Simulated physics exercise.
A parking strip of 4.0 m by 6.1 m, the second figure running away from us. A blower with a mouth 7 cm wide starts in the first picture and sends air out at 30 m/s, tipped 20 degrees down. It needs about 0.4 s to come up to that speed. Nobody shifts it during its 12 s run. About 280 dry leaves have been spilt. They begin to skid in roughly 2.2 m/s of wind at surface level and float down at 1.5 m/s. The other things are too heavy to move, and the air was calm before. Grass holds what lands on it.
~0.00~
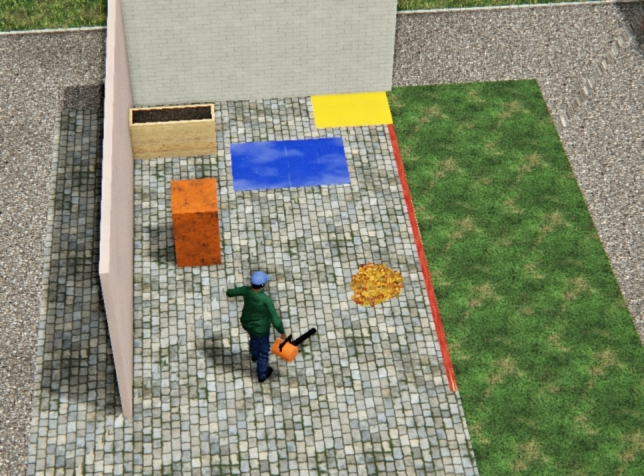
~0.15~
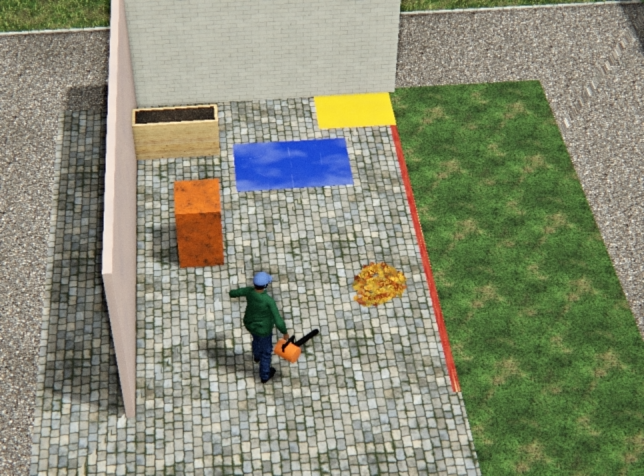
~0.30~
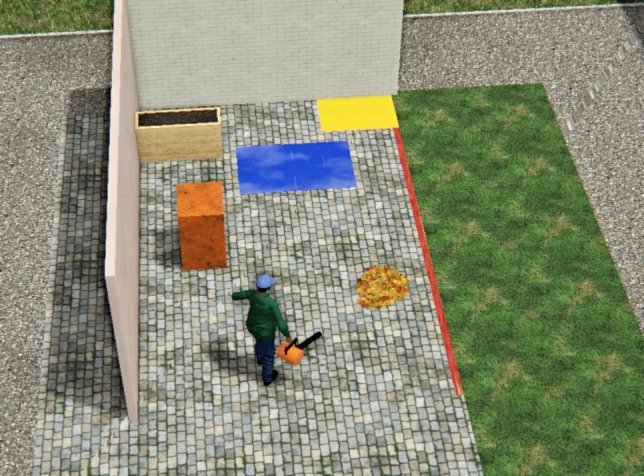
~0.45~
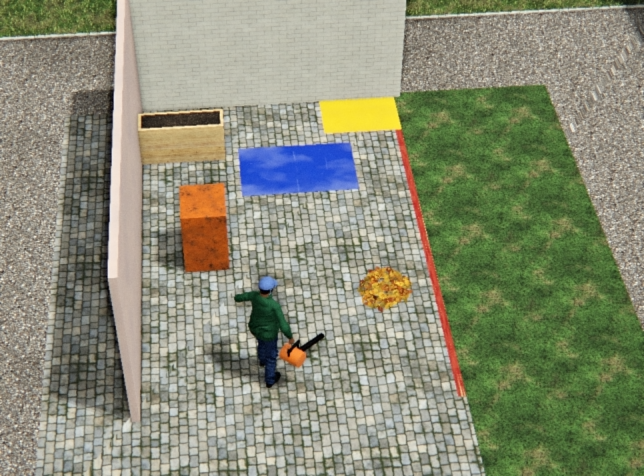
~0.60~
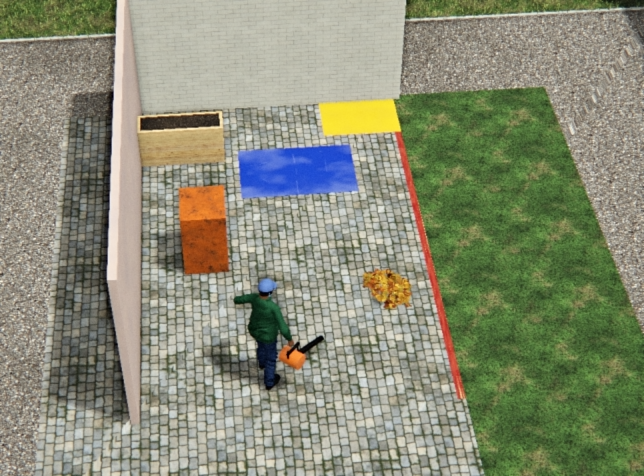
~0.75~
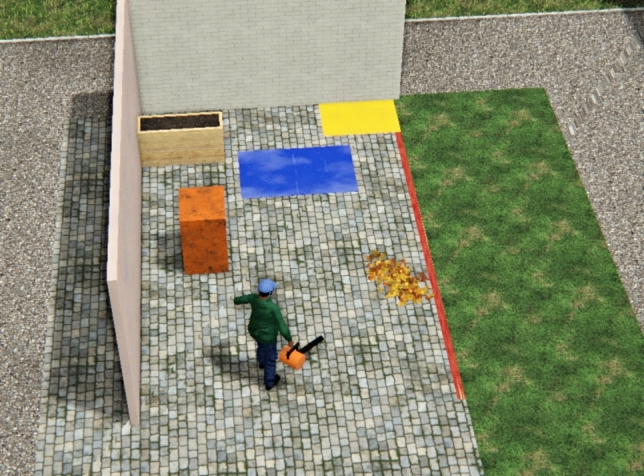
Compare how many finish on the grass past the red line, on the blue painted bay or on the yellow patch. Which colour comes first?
It is red that takes the most.
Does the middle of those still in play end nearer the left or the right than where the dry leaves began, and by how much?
Towards the right, some 0.8 m.
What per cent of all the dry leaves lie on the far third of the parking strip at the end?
Near 2 %.
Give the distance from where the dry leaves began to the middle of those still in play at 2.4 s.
About 1.2 m.
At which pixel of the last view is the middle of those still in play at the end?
Near (433, 246).
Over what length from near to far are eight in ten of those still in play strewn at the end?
About 1.6 m.
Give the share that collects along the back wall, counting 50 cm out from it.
Some 0 per cent.
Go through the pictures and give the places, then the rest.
In the first picture, the middle of the dry leaves is near (377, 283), none has stirred yet and the mouth of the blower is at (314, 330).
In the second picture, the middle of the dry leaves is near (380, 283), none has stirred yet, the blue painted bay is centred on (292, 164), the red line is centred on (420, 223) and the yellow patch is centred on (354, 111).
In the third picture, the middle of the dry leaves is near (383, 286), none has stirred yet, the top of a bin is at (200, 199) and the top of a planter is at (178, 118).
In the fourth picture, the middle of the dry leaves is near (385, 287) and about 1 % have left their places.
In the fifth picture, the middle of the dry leaves is near (389, 287), the farthest in sight from the blower is at (392, 274) and about 30 % have left their places.
In the sixth picture, the middle of the dry leaves is near (399, 281), the farthest in sight from the blower is at (403, 260) and about 75 % have left their places.
After 2.4 s, 0 % are on the blue painted bay, 77 % on the grass past the red line and 0 % on the yellow patch; the middle of those still in play is near (433, 246); 94 % have settled or left.
After 3.8 s, 0 % are on the blue painted bay, 78 % on the grass past the red line and 0 % on the yellow patch; the middle of those still in play is near (433, 246); 96 % have settled or left.
After 6.6 s, 0 % are on the blue painted bay, 78 % on the grass past the red line and 0 % on the yellow patch; the middle of those still in play is near (433, 246); 97 % have settled or left.
After 12.0 s, at the end, 0 % are on the blue painted bay, 78 % on the grass past the red line and 0 % on the yellow patch; the middle of those still in play is near (433, 246).
